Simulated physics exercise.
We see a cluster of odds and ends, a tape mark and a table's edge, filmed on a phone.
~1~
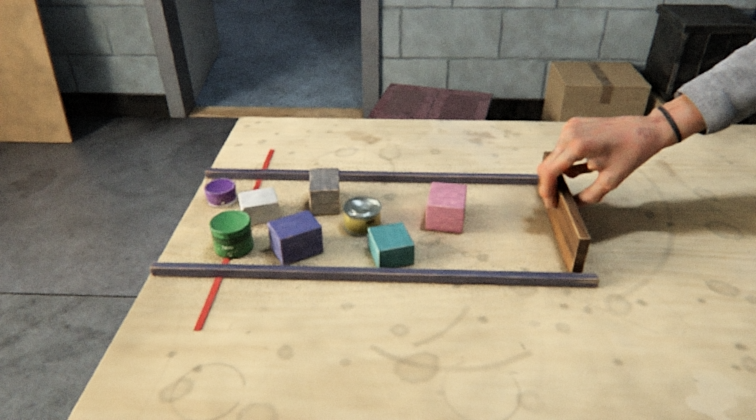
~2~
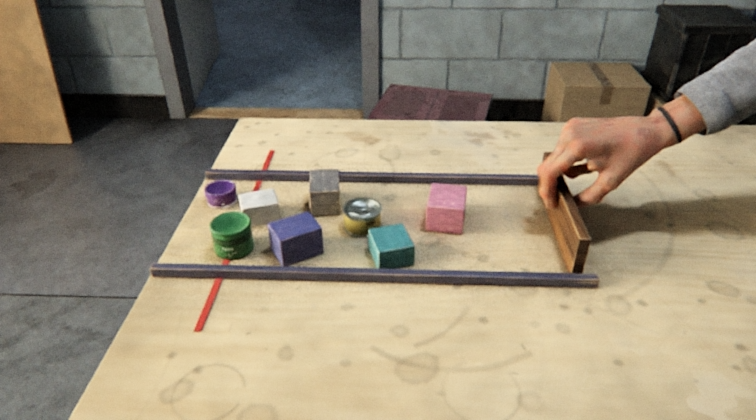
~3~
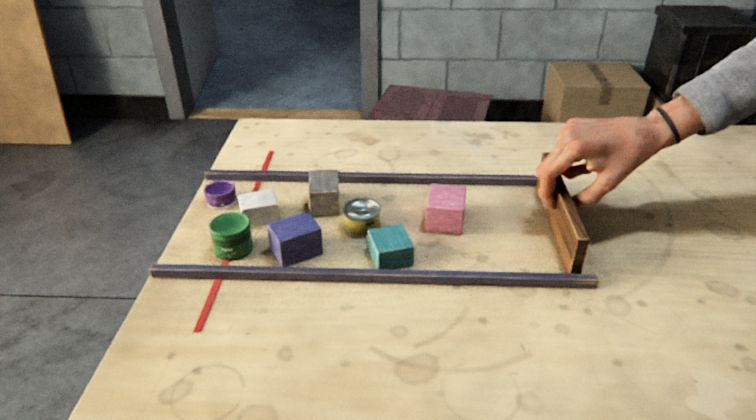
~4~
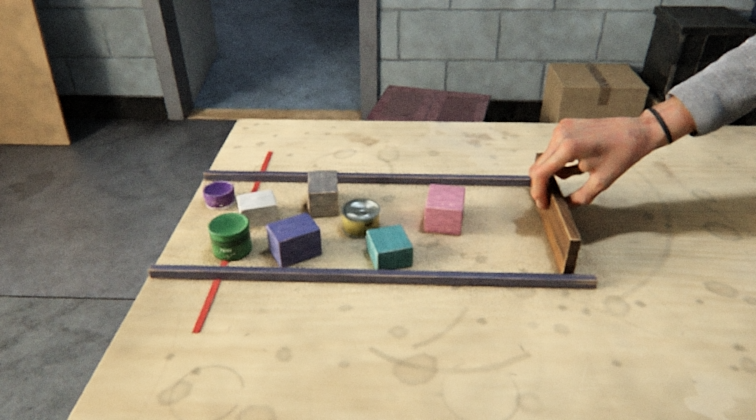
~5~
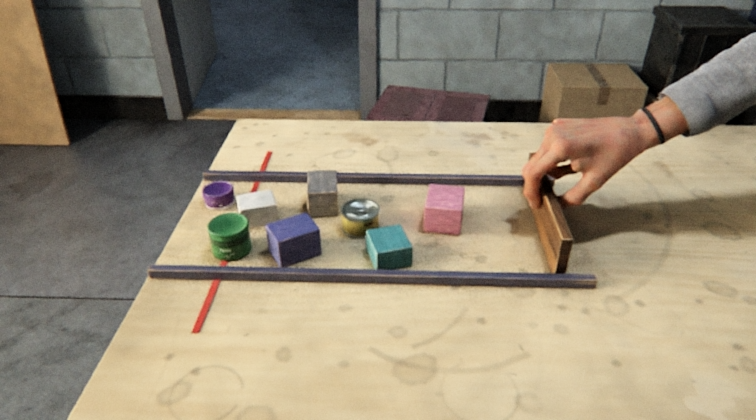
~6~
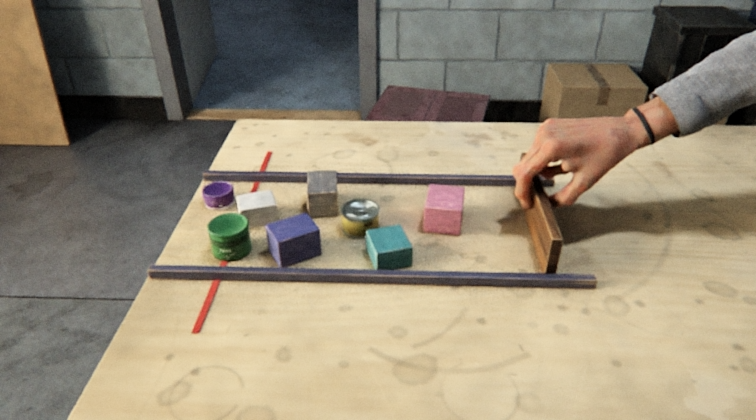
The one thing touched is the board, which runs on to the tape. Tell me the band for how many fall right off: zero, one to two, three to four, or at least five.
Band: One to two.
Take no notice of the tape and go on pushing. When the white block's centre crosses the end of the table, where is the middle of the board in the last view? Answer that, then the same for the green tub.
Middle approx. at (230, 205), then approx. at (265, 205).
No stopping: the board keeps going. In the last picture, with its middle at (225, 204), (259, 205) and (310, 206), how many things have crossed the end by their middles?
Respectively, 5, 1 and 0.
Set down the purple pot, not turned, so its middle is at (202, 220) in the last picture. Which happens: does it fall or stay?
Note: From that start it slides off.
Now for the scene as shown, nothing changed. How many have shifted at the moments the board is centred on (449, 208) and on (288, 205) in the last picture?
I count 1 first and 8 after.
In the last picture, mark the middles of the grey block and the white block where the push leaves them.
Grey block: (230, 179); white block: (192, 202).
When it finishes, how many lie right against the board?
That would be 3 of them.
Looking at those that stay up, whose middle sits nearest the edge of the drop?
The purple pot is foremost.
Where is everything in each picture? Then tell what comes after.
The first frame shows purple pot (221, 193); green tub (232, 234); white block (260, 207); board (561, 209); tape (243, 220).
The second frame shows green tub (232, 236); blue block (296, 239).
The third frame shows white block (259, 208); turquoise block (391, 247).
The fourth frame shows purple pot (219, 196); grey block (323, 193).
The fifth frame shows green tub (230, 237); board (545, 210).
The sixth frame shows purple pot (219, 196); green tub (230, 237); white block (257, 209); board (537, 210); tape (240, 223).
Early on, none off yet; purple pot at rest near (219, 196); green tub at rest near (230, 237); white block at rest near (257, 209).
A while later, none off yet; purple pot travelled about its own width near (210, 189); green tub travelled about its own width near (184, 235); white block travelled about its own width near (209, 205).
Finally, the number that fall off is one or two; lost, green tub.
